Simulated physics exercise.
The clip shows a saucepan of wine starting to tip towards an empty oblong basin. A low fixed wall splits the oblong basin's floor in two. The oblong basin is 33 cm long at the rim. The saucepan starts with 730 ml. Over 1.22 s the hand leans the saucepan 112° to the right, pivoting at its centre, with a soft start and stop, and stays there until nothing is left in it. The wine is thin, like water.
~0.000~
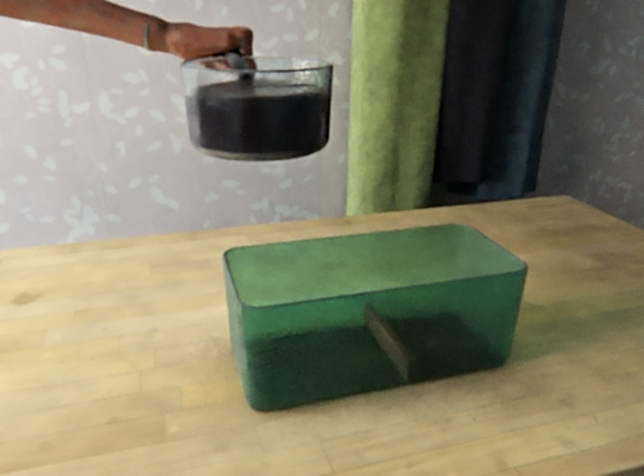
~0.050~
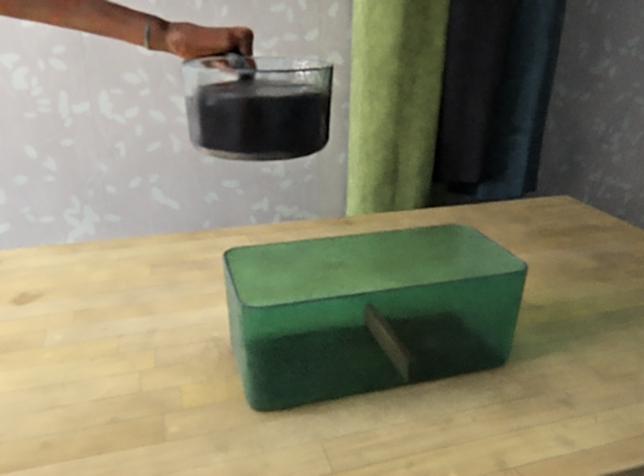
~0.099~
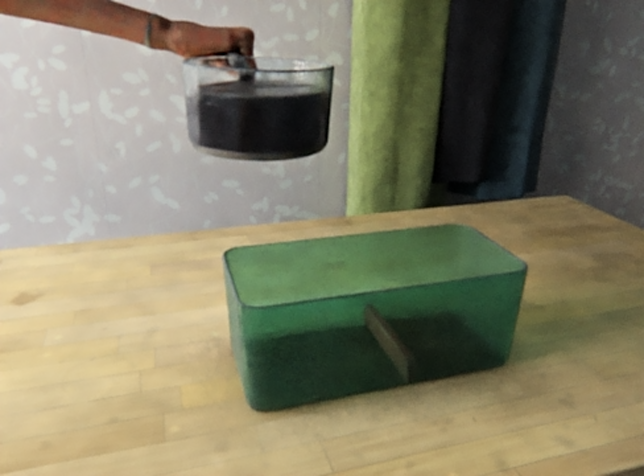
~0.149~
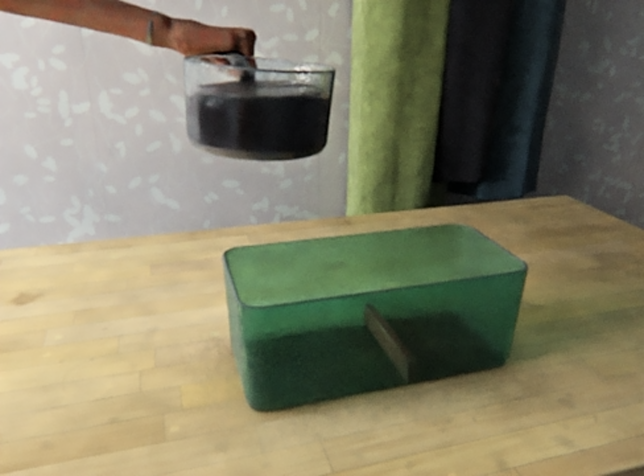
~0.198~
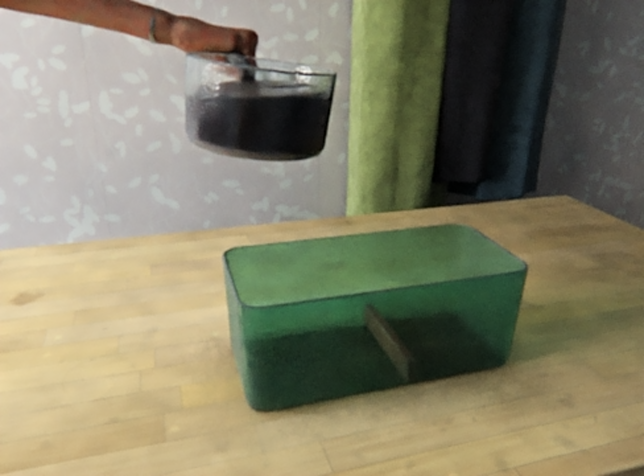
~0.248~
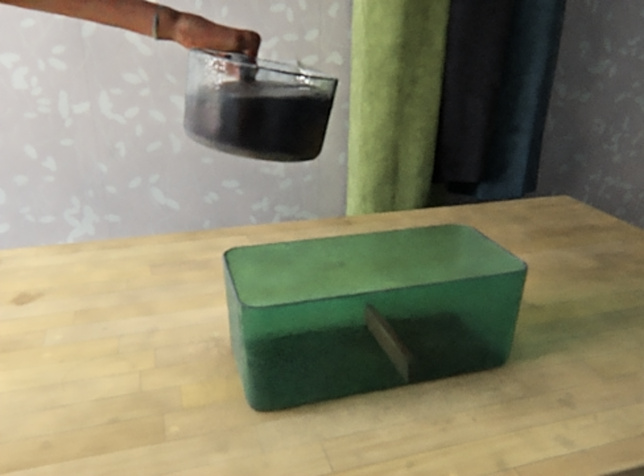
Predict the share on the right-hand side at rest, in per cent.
About 47 per cent.
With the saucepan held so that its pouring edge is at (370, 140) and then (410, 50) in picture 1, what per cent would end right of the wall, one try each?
First 60, then 70 per cent.
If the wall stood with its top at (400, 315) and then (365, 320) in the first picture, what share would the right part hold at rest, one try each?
First 25, then 70 per cent.
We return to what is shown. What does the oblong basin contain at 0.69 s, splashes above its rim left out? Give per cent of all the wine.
About 5 per cent.
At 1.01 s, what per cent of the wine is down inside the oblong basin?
About 76 per cent.
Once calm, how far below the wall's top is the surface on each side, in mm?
Some 14 mm on the left and 10 mm on the right.
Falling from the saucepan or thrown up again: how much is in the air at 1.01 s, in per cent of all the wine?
Near 14 in a hundred.
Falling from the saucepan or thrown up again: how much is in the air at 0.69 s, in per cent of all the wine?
Some 30 per cent.
Then, 0.69 s in, the tilt is 67° and 64 per cent is still to pour, 5 is left of the wall and 0 right of it.
Then, 1.01 s in, the tilt is 104° and 10 per cent is still to pour, 30 is left of the wall and 45 right of it.
Then, 1.35 s in, the tilt is 112° and 0 per cent is still to pour, 52 is left of the wall and 46 right of it.
Then, 1.72 s in, the tilt is 112° and 0 per cent is still to pour, 52 is left of the wall and 47 right of it.
Finally, 52 per cent lies left of the wall, 47 right of it and 1 outside.
